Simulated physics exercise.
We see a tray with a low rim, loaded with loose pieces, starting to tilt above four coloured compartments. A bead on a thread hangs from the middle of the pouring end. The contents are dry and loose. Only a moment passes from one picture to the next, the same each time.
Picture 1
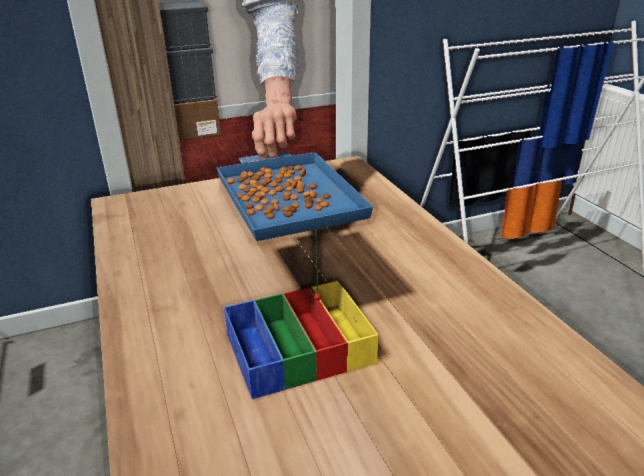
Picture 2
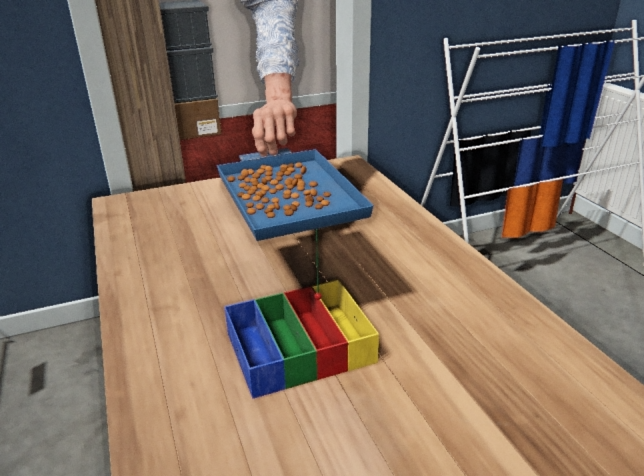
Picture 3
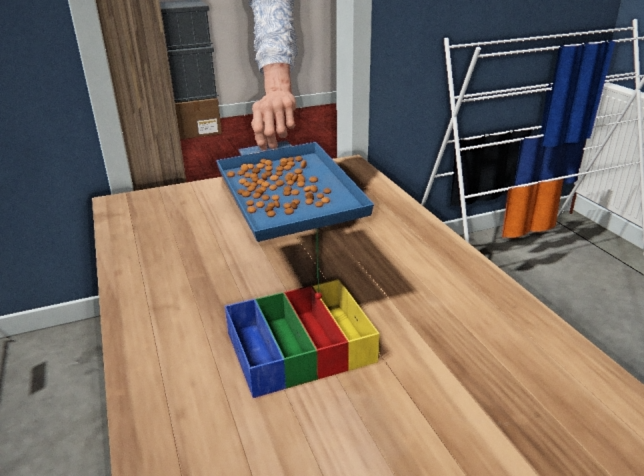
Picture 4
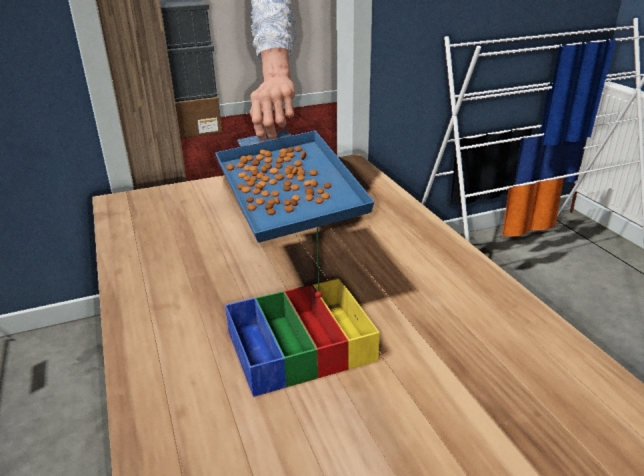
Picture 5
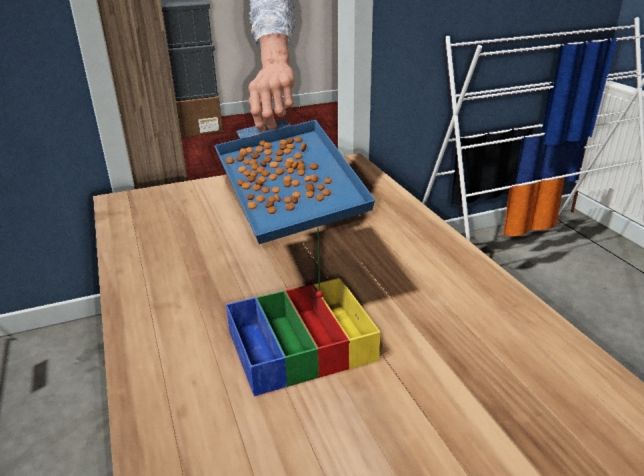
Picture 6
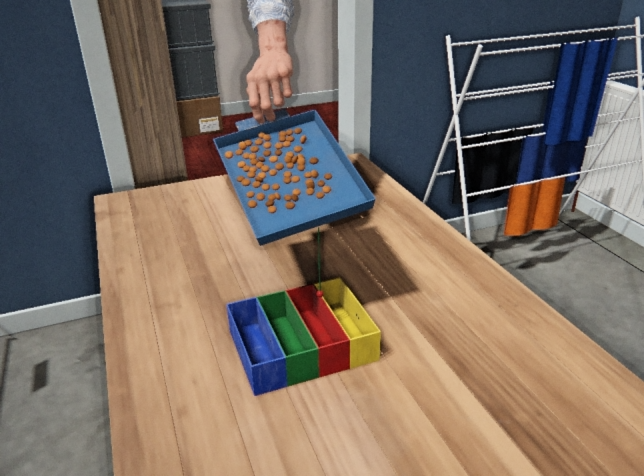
A blue tray scattered with small orange-brown pieces starts out nearly level above blue, green, red and yellow compartments on a wooden table, a hand at its far edge. The far side then rises gradually with the hand, and the tray slants toward the viewer, its near left corner lowest.
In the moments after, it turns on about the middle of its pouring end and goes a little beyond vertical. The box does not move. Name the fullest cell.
It favours the green compartment.
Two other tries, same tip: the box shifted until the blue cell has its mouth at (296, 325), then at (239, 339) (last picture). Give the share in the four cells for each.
Near 40 % and 100 %.
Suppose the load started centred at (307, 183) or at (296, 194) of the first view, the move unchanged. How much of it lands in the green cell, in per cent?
Near 60 % and 60 %.
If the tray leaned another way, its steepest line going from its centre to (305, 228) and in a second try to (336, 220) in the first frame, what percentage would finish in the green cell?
In turn 40 and 0 in a hundred.
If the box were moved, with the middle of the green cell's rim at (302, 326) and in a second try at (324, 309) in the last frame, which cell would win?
First blue, then the blue one.
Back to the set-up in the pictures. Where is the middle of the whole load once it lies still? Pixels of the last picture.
At about (285, 345).
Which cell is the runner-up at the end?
The runner-up: The blue cell.
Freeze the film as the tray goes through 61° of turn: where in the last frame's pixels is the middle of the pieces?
Close to (276, 205).
Shortly afterwards, tray tipped steeply; the whole lot on the tray.
Next, tray tipped right over; all but a few on the tray; a little in the blue cell; a little in the green cell; only a few falling or outside the box.
Some moments later, tray tipped past a quarter turn; near half in the green cell; near a third in the blue cell; a little in the red cell; only a few falling or outside the box.
In the end, tray tipped past a quarter turn; near half in the green cell; near a third in the blue cell; a little in the red cell; none at all in the yellow cell; only a few outside the box.
